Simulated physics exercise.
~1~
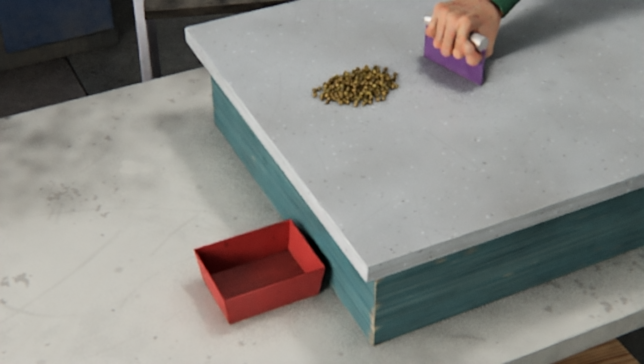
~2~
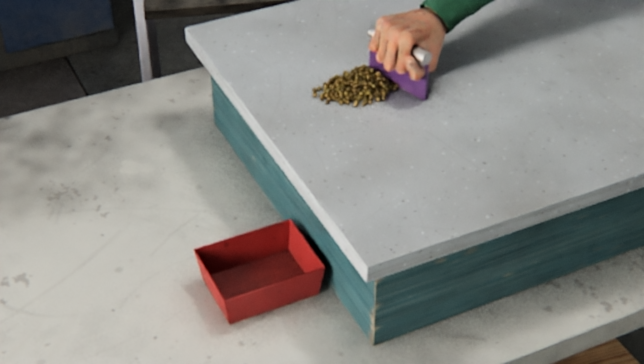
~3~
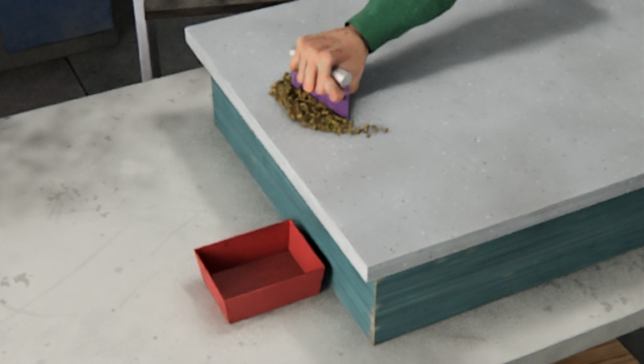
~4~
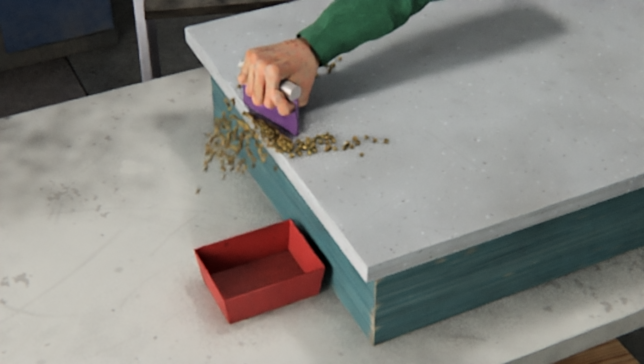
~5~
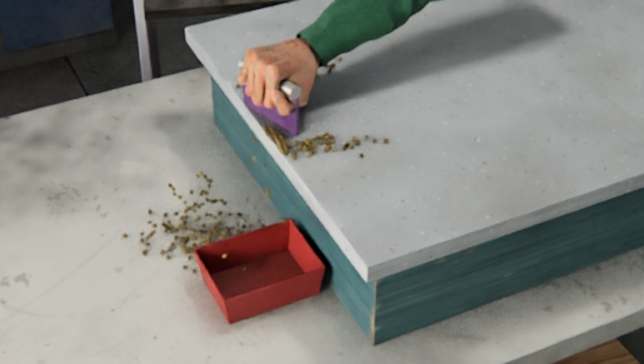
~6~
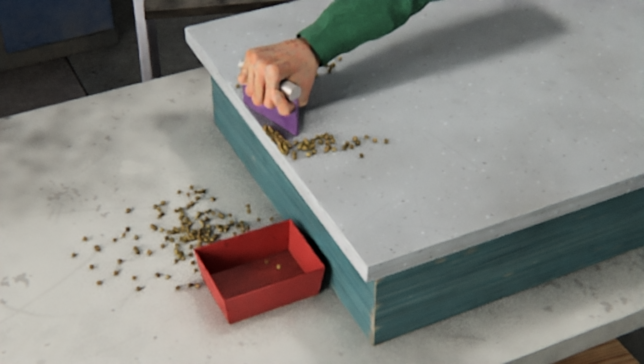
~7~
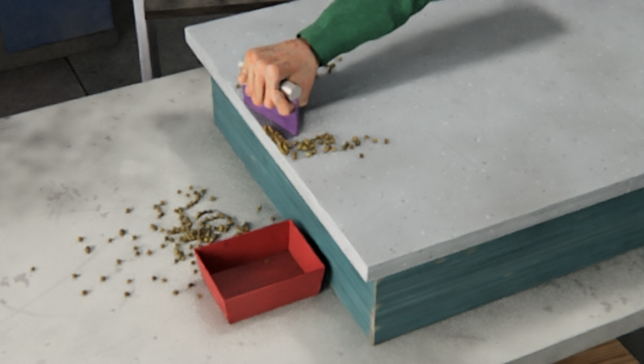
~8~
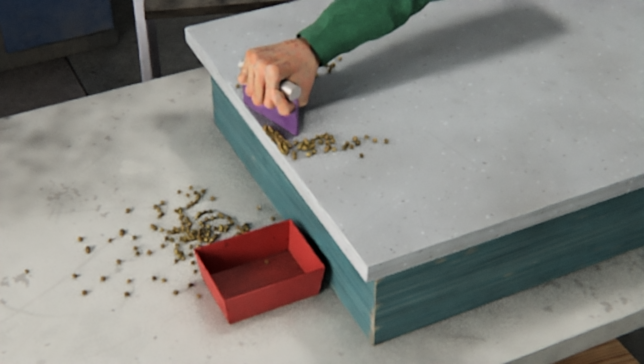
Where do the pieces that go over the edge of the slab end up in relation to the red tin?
They miss the tin and lie scattered on the pale surface, mostly to its left and just behind it. That missed group is a large share of the pile, while the tin looks empty.
